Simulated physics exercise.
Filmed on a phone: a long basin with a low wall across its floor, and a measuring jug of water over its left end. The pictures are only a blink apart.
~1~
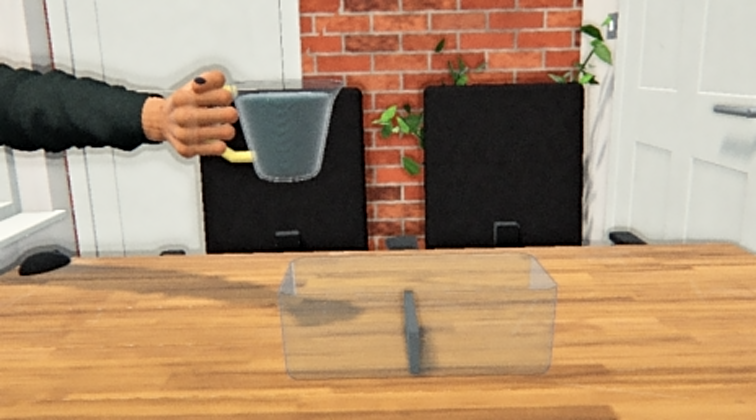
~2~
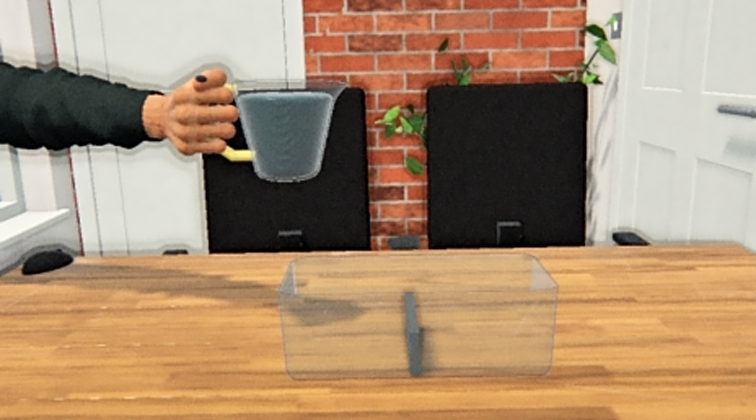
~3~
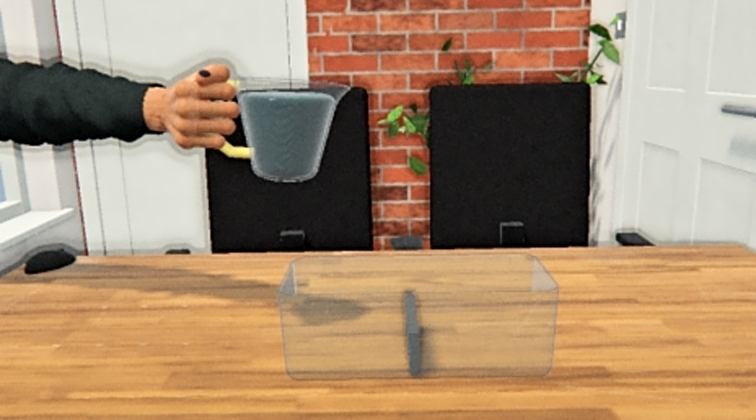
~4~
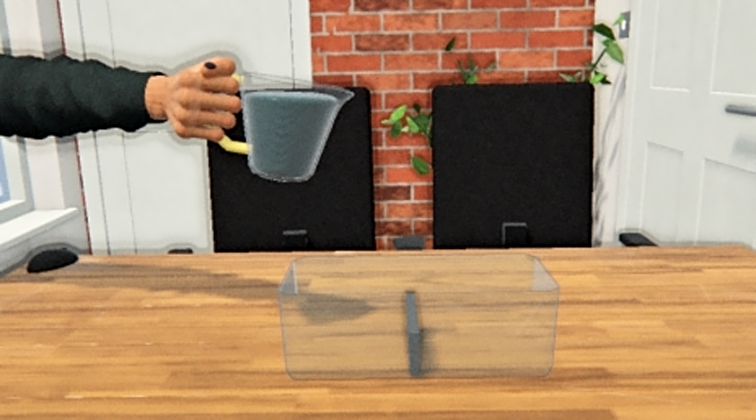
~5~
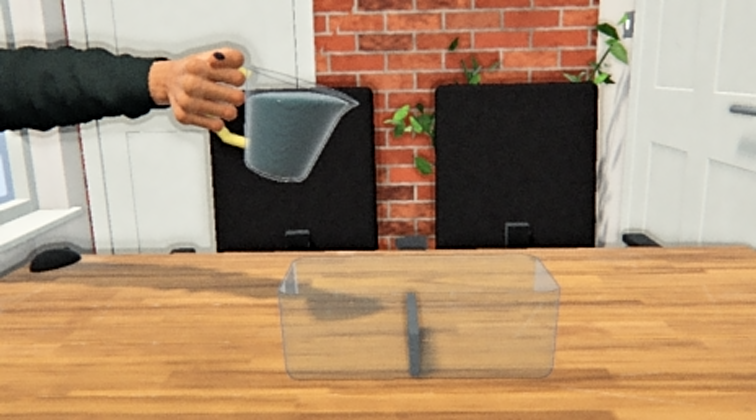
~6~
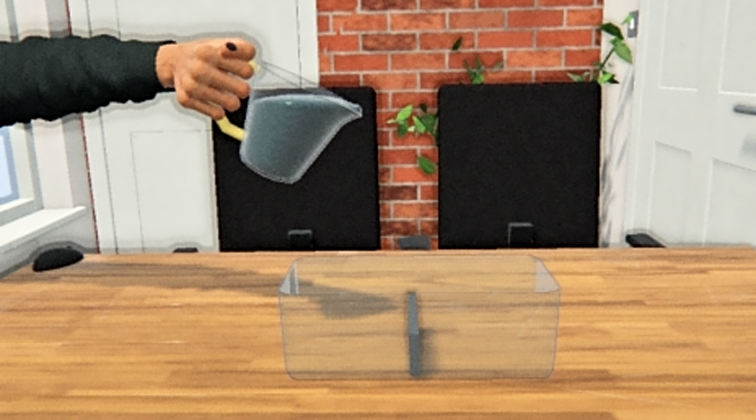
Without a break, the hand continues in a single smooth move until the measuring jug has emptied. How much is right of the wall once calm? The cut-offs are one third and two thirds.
Middle range.
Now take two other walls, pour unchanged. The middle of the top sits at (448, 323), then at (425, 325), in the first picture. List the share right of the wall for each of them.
5 % then 25 %.
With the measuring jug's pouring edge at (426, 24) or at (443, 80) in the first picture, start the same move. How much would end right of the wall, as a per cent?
First about 85, then 90 per cent.
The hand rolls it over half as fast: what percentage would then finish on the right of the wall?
Result: Roughly 65 %.
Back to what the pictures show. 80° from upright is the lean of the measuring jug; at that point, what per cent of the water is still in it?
Near 55 percent is still in there.
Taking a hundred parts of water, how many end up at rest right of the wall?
Close to 50 per cent.
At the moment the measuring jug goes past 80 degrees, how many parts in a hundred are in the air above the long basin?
Near 30 %.
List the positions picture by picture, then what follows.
The first picture shows tilt 0°; pouring edge (346, 82); surface from (239, 97) to (333, 95); the long basin's rim runs from (286, 276) to (544, 271); the wall's top is at (411, 311).
The second picture shows tilt 1°; pouring edge (347, 83); surface from (240, 96) to (333, 96).
The third picture shows tilt 5°; pouring edge (350, 87); surface from (242, 94) to (336, 97).
The fourth picture shows tilt 11°; pouring edge (354, 93); surface from (247, 95) to (341, 99).
The fifth picture shows tilt 18°; pouring edge (358, 103); surface from (251, 97) to (349, 102).
The sixth picture shows tilt 28°; pouring edge (362, 115); surface from (253, 103) to (356, 108); 1 per cent is over the edge.
A moment on, the measuring jug is tipped on its side and 53 per cent is still to pour, 1 is left of the wall and 13 right of it.
Next, the measuring jug is tipped on its side and 13 per cent is still to pour, 23 is left of the wall and 43 right of it.
Then the measuring jug is tipped on its side and 1 per cent is still to pour, 43 is left of the wall and 51 right of it.
Later the measuring jug is tipped on its side and 0 per cent is still to pour, 47 is left of the wall and 51 right of it.
At rest 47 per cent lies left of the wall, 51 right of it and 2 outside.
